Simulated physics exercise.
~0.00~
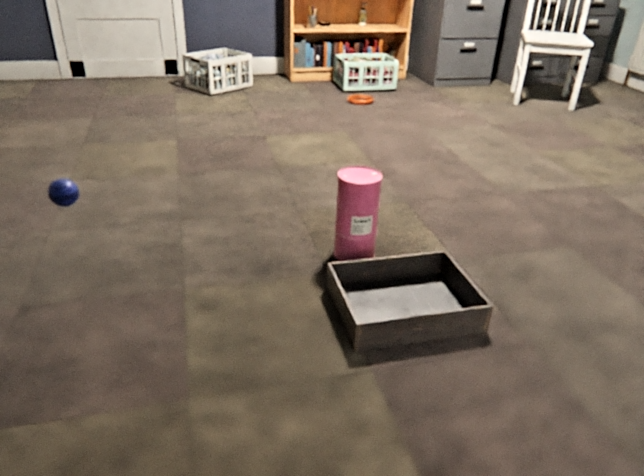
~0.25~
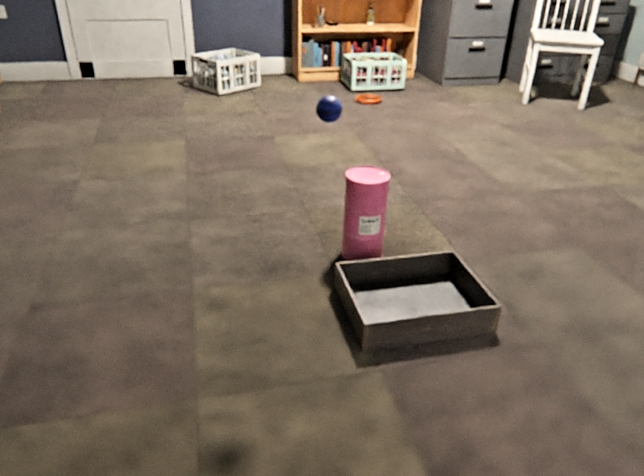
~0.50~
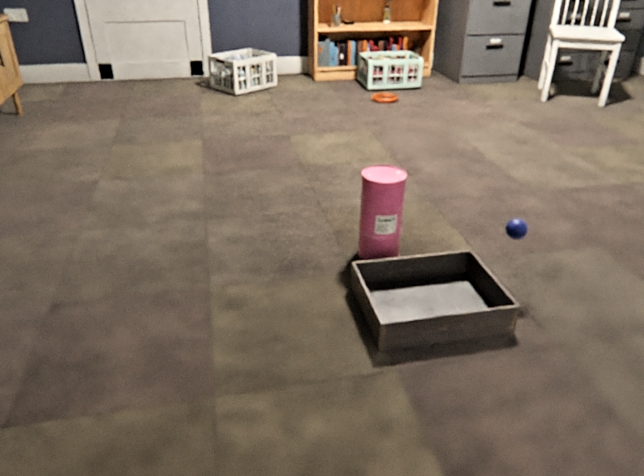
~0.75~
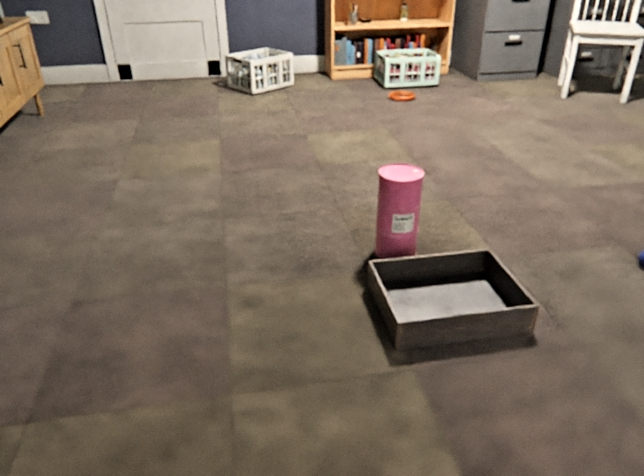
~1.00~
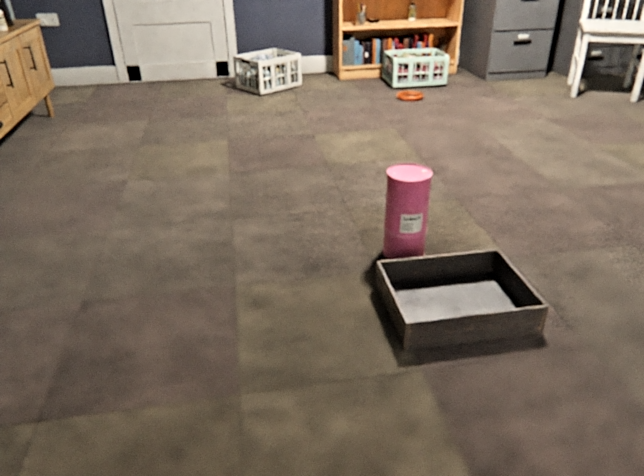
A blue ball flies right past a pink canister, misses the open box, and leaves view.
